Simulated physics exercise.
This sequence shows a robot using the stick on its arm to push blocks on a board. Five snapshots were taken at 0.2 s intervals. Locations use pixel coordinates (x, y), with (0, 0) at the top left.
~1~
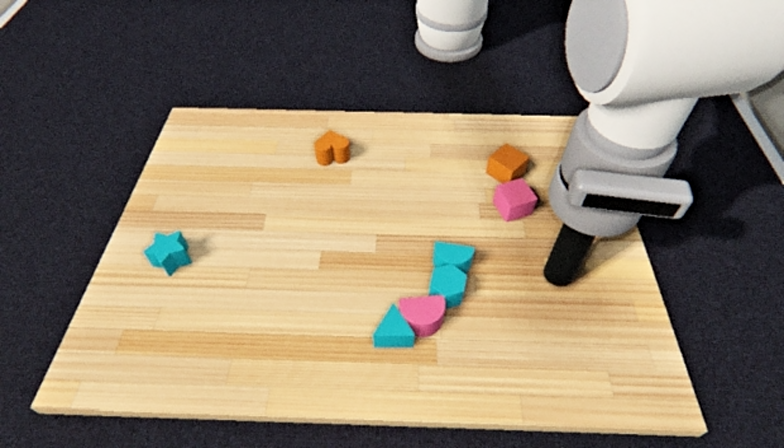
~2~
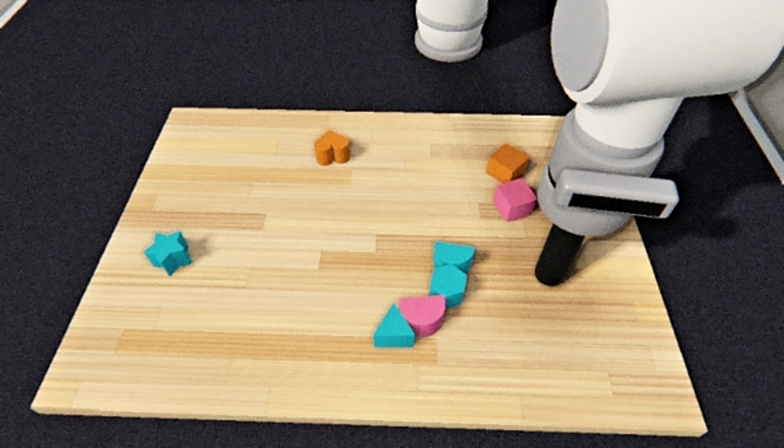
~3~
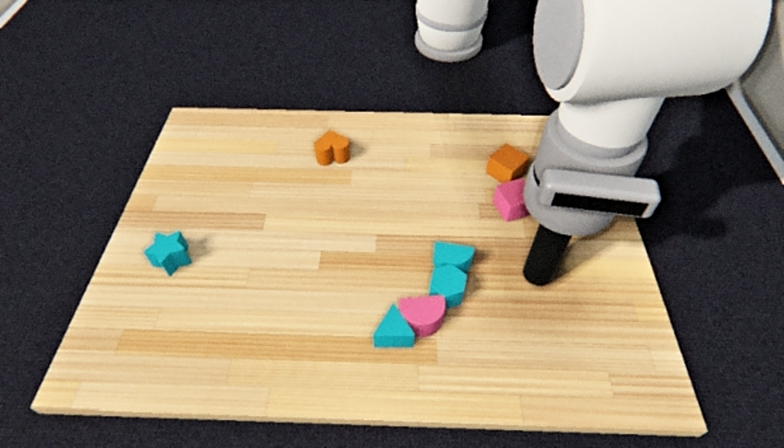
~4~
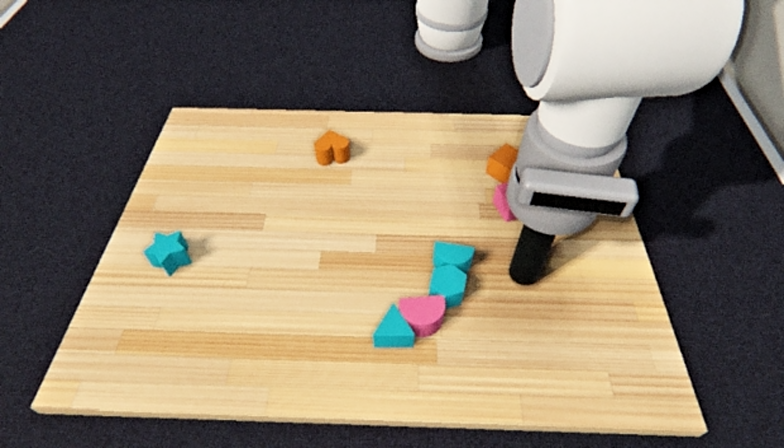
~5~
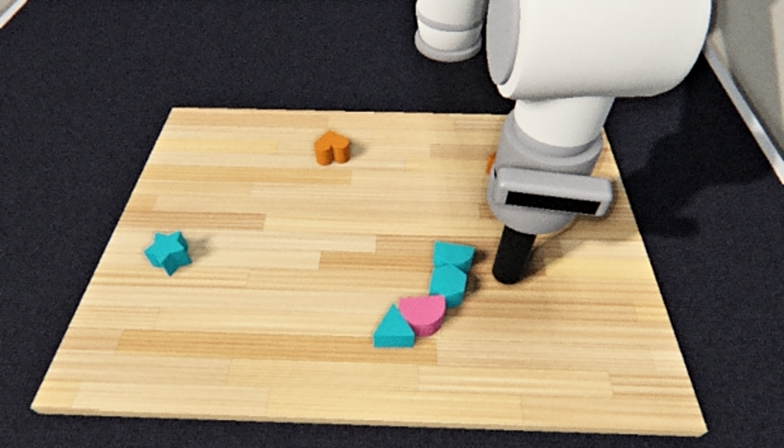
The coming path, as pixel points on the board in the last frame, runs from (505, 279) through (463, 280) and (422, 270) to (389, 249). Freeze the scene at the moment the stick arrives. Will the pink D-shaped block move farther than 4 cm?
No, that is not how it ends up.
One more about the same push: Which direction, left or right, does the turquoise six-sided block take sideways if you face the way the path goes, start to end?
The shift goes left.
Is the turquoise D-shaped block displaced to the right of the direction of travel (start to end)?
Going by the path, yes.
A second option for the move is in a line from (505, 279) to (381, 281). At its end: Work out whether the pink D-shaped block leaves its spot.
Once the path ends, it is somewhere new.
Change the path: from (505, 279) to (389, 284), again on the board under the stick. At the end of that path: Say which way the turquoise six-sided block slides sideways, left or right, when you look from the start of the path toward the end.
So, looking from the first point of the path to the last, the turquoise six-sided block moves leftwards.
The first path, step by step. One third of the way, stick (463, 275); turquoise triangular block (391, 325); pink D-shaped block (420, 312); turquoise six-sided block (440, 285), turned 20° anticlockwise; turquoise D-shaped block (441, 247).
Two thirds of the way, stick (421, 264); turquoise triangular block (389, 327); pink D-shaped block (419, 316), turned 15° clockwise; turquoise six-sided block (425, 287), turned 70° anticlockwise; turquoise D-shaped block (415, 230), turned 45° clockwise.
At the end, stick (389, 243); turquoise triangular block (389, 327); pink D-shaped block (419, 316), turned 15° clockwise; turquoise six-sided block (425, 287), turned 70° anticlockwise; turquoise D-shaped block (410, 218), turned 60° clockwise.
